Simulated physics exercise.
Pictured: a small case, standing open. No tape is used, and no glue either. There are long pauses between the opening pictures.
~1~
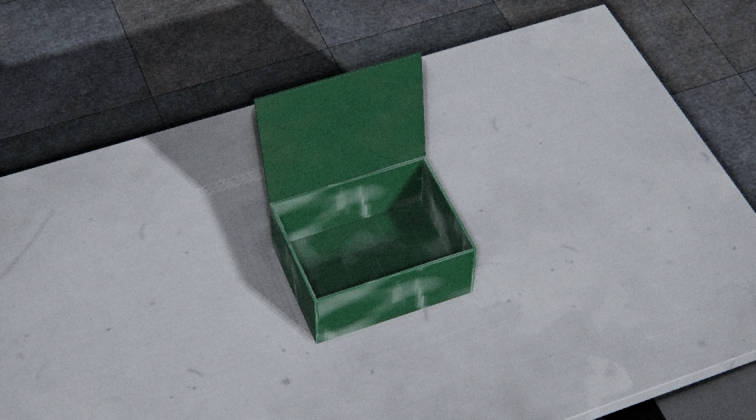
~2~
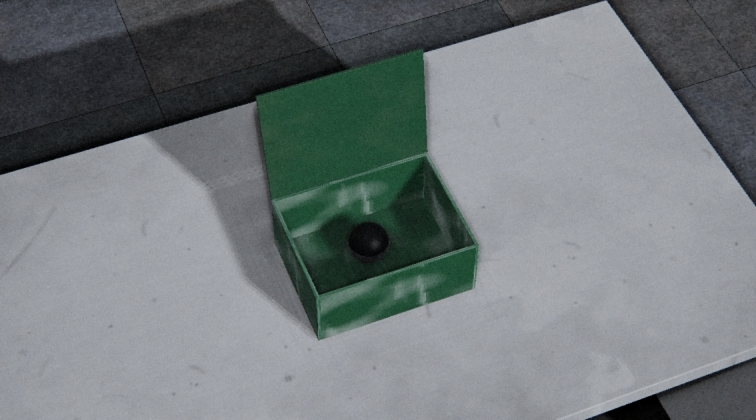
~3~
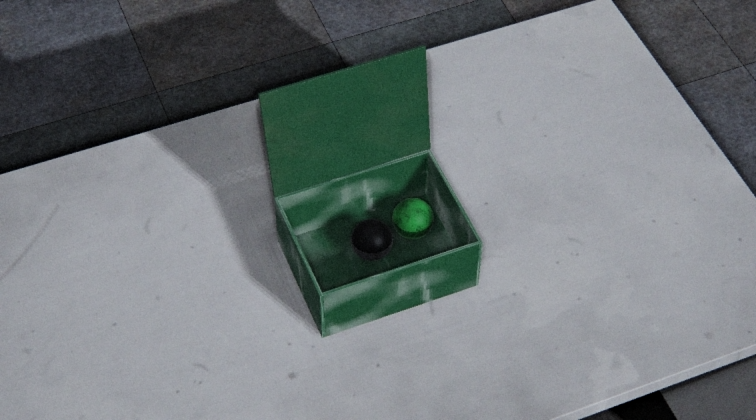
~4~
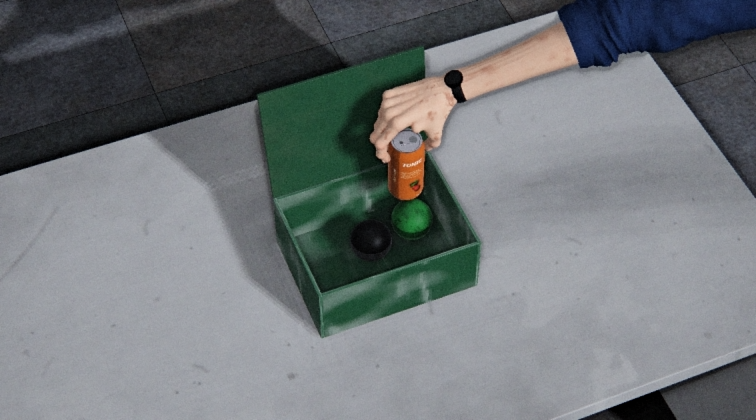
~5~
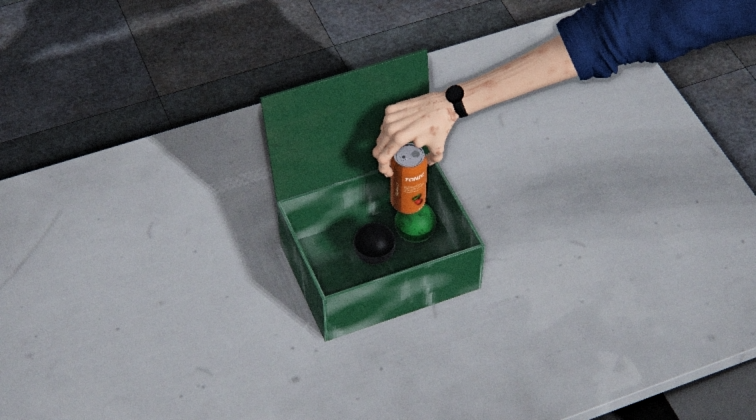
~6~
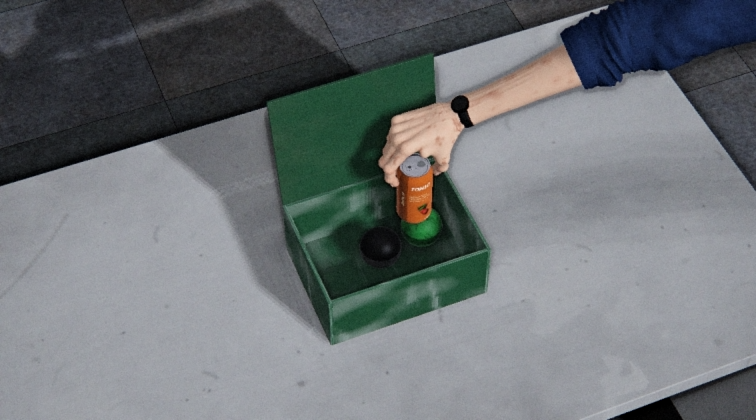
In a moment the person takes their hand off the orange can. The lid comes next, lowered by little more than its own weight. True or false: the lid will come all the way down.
True.
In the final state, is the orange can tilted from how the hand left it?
By the end it has leaned over.
Then, 0.50 s on from there, orange can upside down near (366, 218); green ball shifted a little.
Then, 1.10 s on from there, lid starting down; orange can on its side near (373, 225); black ball shifted about its own width; green ball shifted a little.
Then, 1.70 s on from there, lid 53° above the rim; orange can on its side near (374, 226); black ball shifted about its own width; green ball shifted a little.
Then, 2.20 s on from there, lid 14° above the rim; orange can on its side near (374, 227); black ball shifted about its own width; green ball shifted a little.
In the end, lid shut; toppled in the box, orange can; moved from the start, black ball; green ball unmoved. At the end, from the last picture's camera, orange can near (374, 227).
